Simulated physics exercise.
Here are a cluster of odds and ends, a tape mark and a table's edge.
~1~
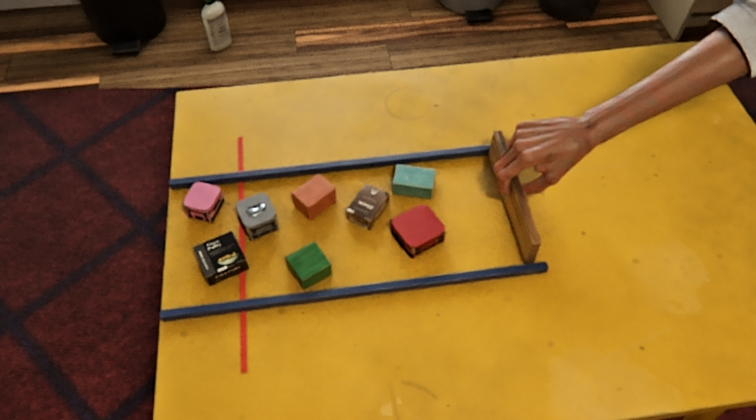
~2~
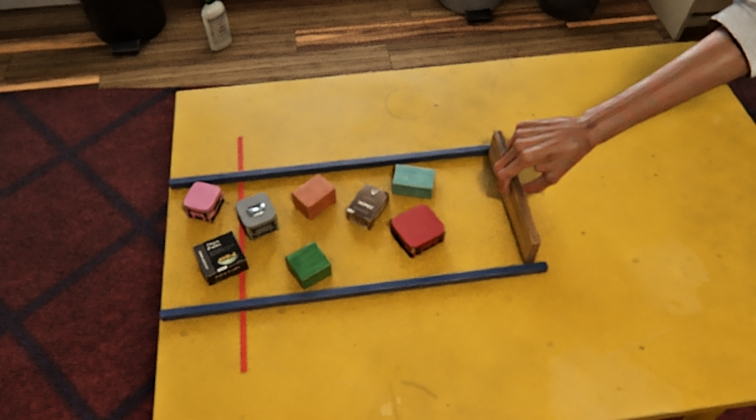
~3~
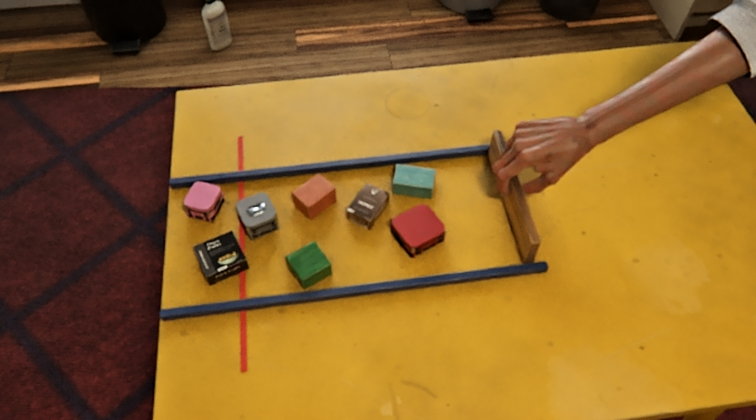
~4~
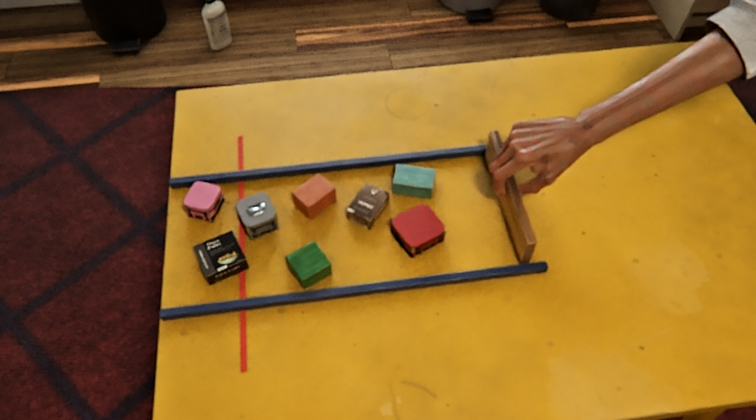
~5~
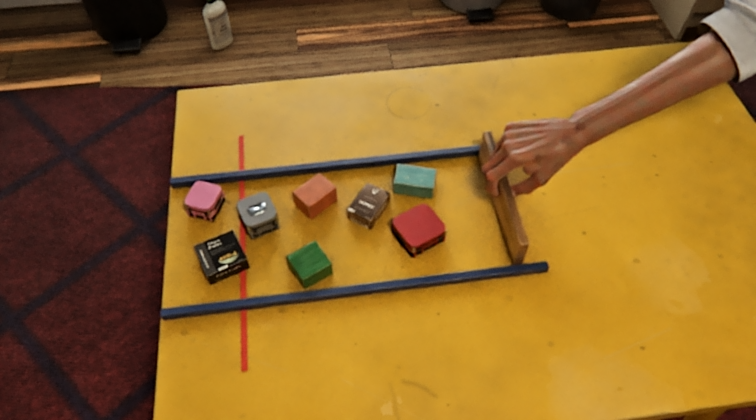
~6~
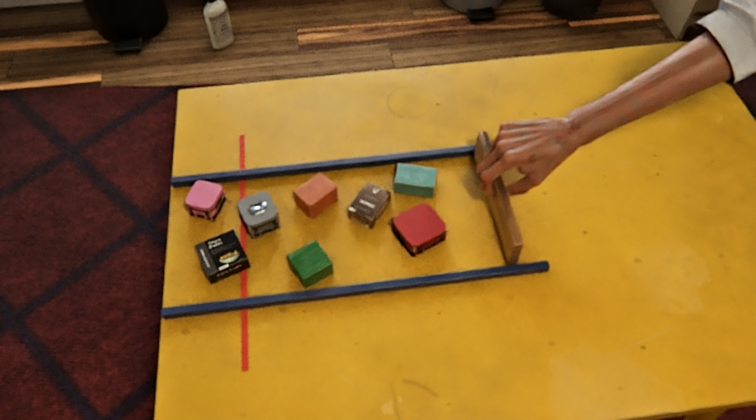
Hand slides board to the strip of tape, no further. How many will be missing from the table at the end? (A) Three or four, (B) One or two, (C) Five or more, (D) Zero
The answer is B.
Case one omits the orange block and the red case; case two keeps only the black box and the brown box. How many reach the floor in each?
Falls come to 0 the first time and 1 the other time.
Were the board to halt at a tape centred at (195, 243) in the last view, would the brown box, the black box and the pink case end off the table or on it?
The brown box topples down; the black box topples down; the pink case topples down.
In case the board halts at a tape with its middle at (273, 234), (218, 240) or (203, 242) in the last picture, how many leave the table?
Try 1: 0; try 2: 5; try 3: 5.
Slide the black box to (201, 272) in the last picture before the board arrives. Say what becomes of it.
That one is safe.
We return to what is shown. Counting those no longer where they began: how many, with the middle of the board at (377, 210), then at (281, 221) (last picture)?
Tally: 4; 8.
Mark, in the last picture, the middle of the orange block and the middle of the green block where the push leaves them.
You'll see the orange block at (182, 197), with the green block at (226, 284).
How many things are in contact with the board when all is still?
3 in contact.
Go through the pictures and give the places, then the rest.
In the first picture, pink case (204, 203); black box (221, 258); grey case (258, 216); board (513, 195); tape (242, 239).
In the second picture, black box (221, 258); red case (418, 231).
In the third picture, grey case (258, 216); green block (309, 265).
In the fourth picture, pink case (204, 202); orange block (315, 196).
In the fifth picture, black box (222, 257); board (502, 196).
In the sixth picture, pink case (206, 201); black box (223, 256); grey case (259, 215); board (496, 196); tape (243, 237).
Soon after, none off yet; pink case at rest near (206, 201); black box at rest near (223, 256); grey case at rest near (259, 215).
Then, none off yet; pink case moving near (201, 200); black box moving near (213, 262); grey case moved about its own width near (226, 217).
At rest, the number that fall off is one or two; fallen, grey case and pink case.
